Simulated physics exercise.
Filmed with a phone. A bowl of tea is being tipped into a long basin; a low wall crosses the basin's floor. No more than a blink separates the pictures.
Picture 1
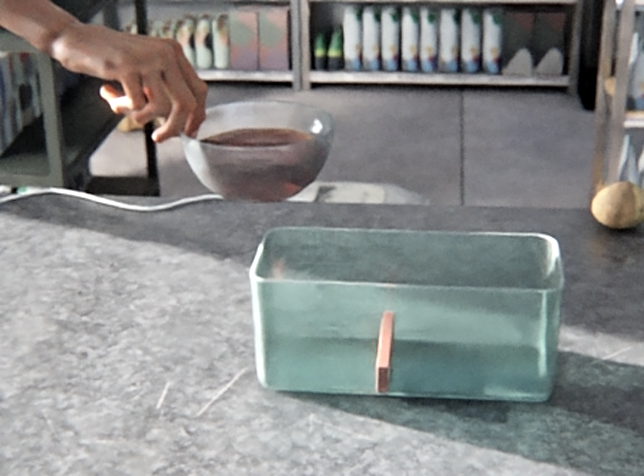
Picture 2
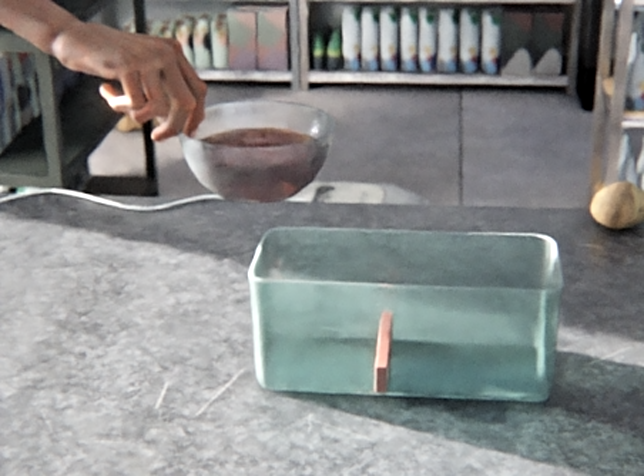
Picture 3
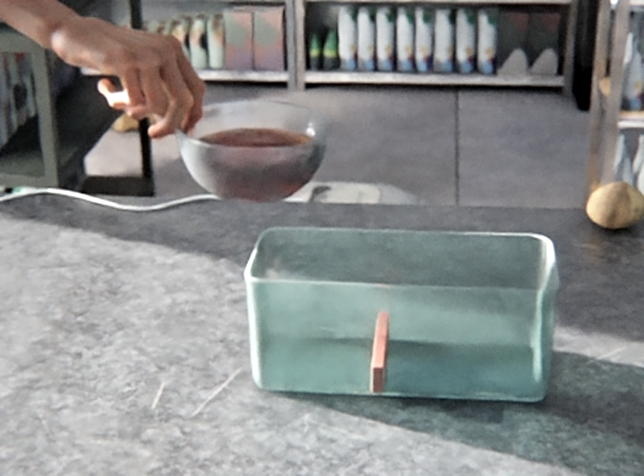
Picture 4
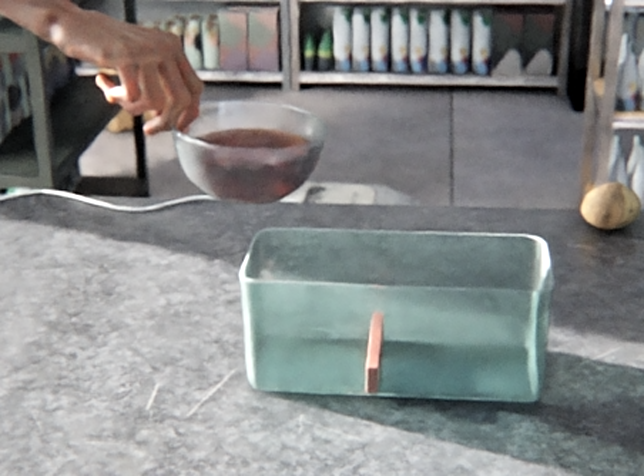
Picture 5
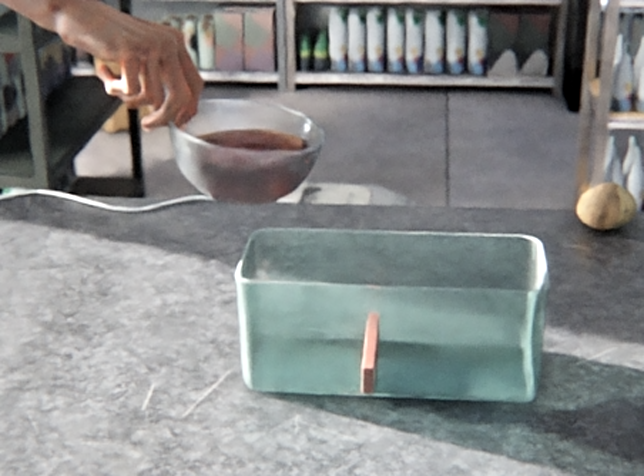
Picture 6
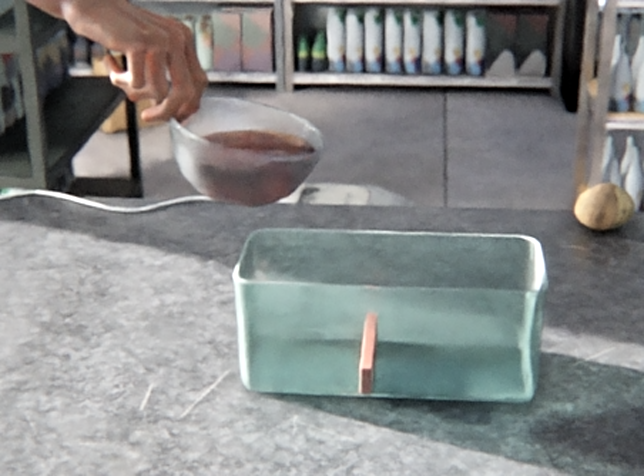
A hand at the upper left holds a clear glass bowl of reddish-brown tea by its rim above a grey, sunlit and shadowed countertop, seen from slightly above, with shelves of bottles behind. Below and to the right sits a long, pale green see-through basin with a low pinkish wall inside, and a tan round object rests at the far right. The hand gradually tilts the bowl rightward, its right rim dipping slightly, while the view drifts slightly right.
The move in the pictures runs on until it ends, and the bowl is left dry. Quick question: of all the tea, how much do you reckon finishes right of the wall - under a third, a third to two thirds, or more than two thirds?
I expect what gathers right of the wall to fall within one third to two thirds.
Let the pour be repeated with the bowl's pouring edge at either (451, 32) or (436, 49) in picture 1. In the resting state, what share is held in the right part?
The first start yields 85 per cent, the second 90 per cent.
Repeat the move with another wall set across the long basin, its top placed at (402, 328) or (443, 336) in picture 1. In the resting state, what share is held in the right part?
In turn some 20 and 5 in a hundred.
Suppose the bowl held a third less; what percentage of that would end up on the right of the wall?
I'd reckon close to 25 %.
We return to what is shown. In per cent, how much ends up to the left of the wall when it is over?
I'd say near 45 in a hundred.
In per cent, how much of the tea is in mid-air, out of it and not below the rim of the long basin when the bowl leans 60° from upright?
That comes to near 25 percent.
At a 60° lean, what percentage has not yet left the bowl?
55 %.
A moment on, the bowl is tipped part way and 56 per cent is still to pour, 7 is left of the wall and 11 right of it.
Next, the bowl is tipped on its side and 5 per cent is still to pour, 36 is left of the wall and 53 right of it.
Then the bowl is tipped on its side and 0 per cent is still to pour, 47 is left of the wall and 53 right of it.
Later the bowl is tipped on its side and 0 per cent is still to pour, 47 is left of the wall and 53 right of it.
In the end 47 per cent lies left of the wall, 53 right of it and 0 outside.
